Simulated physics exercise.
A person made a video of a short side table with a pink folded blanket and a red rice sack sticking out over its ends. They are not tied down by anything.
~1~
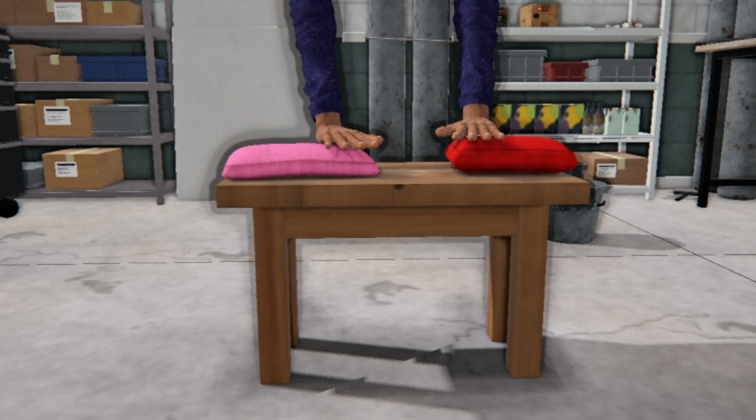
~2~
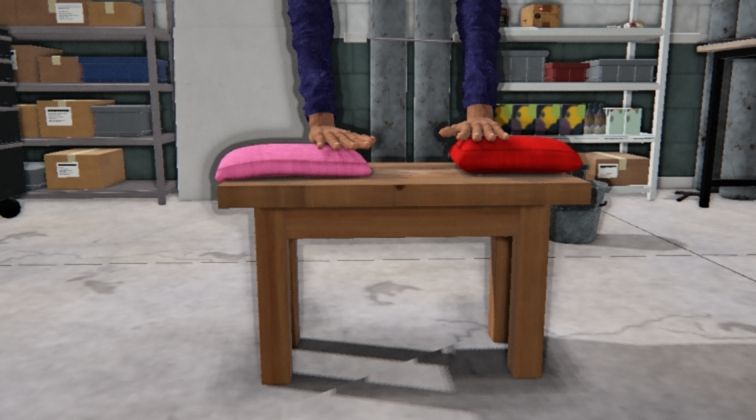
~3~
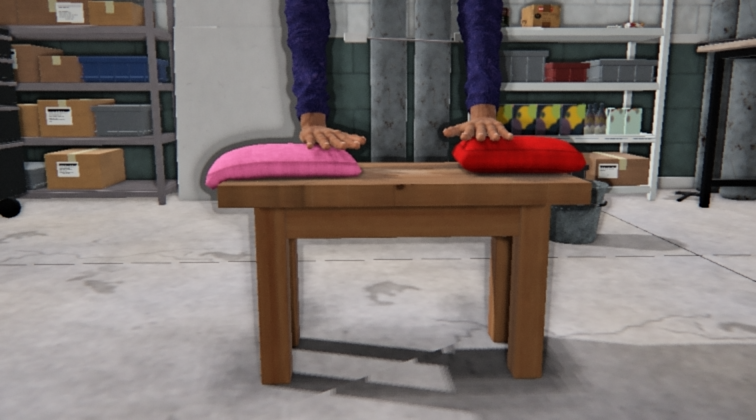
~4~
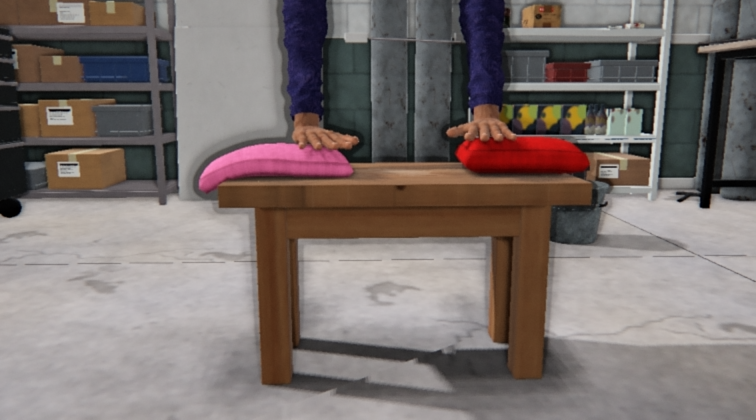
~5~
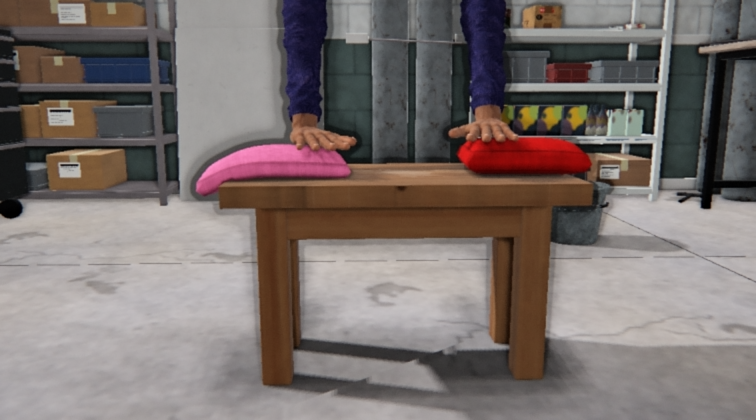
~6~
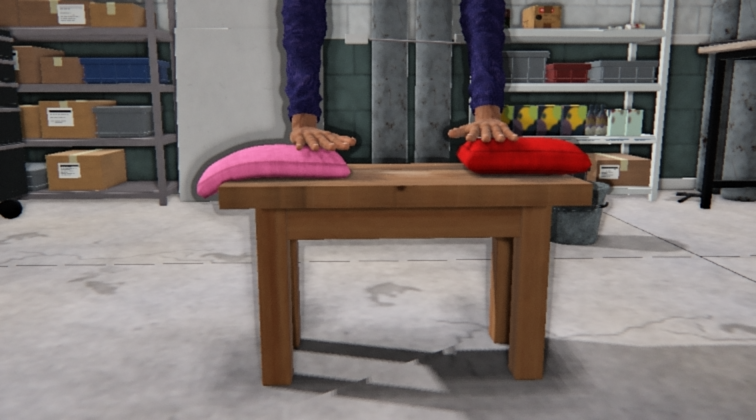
Hands in purple sleeves sliding a pink folded blanket left and a red sack slightly right on a wooden table, then staying still.
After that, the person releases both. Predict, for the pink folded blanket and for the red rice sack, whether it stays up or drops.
My guess is the pink folded blanket sticks around. My guess is the red rice sack sticks around.
Then, 0.24 s later than the last view, folded blanket at rest; rice sack at rest.
Finally, folded blanket at rest; rice sack at rest. The pink folded blanket stays up there and the red rice sack remains on top.
